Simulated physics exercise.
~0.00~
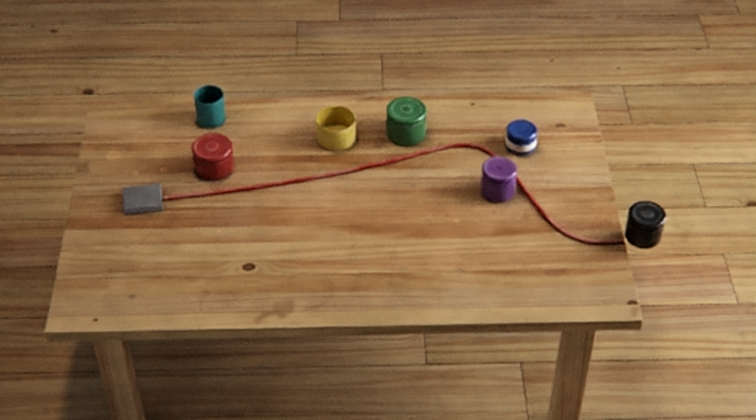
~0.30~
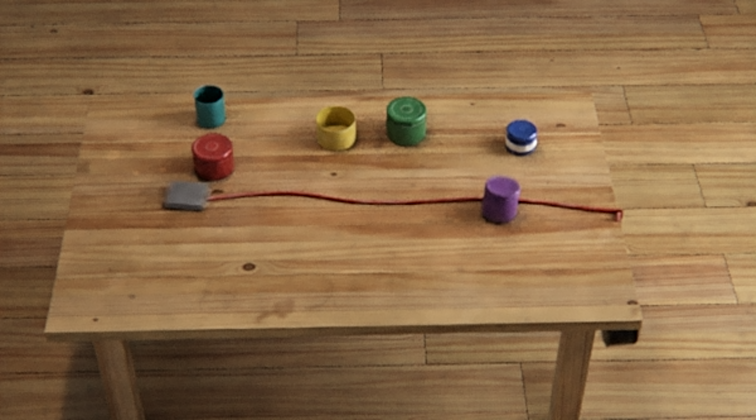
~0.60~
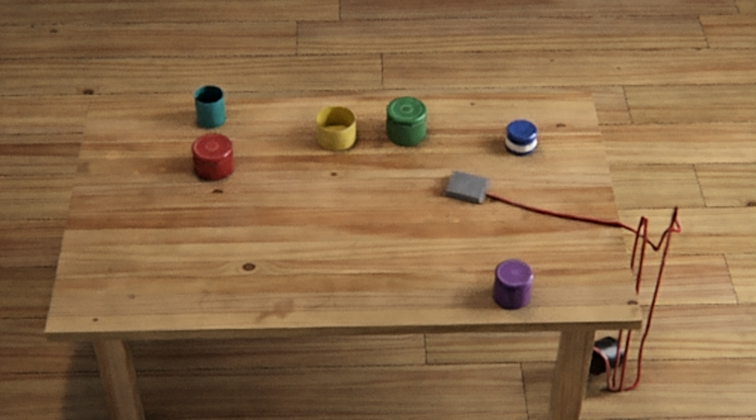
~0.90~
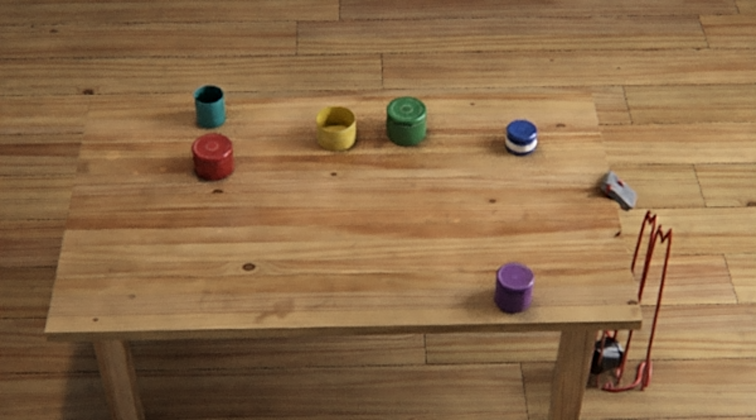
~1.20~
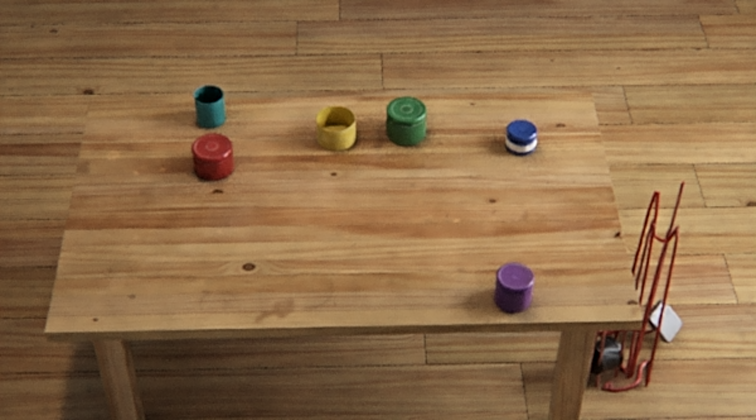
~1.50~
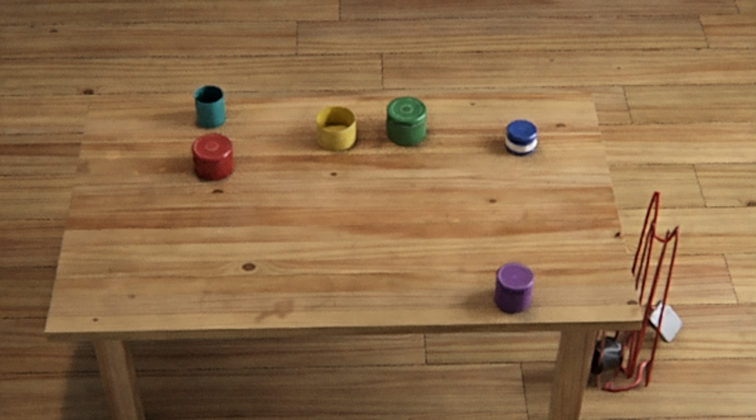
On a wooden table, a black cylinder drops off the right edge, pulling a red cable and the grey block tied to it across the top. The cable sweeps a purple tub toward the front, then the block follows over the edge, while the other containers stay standing.
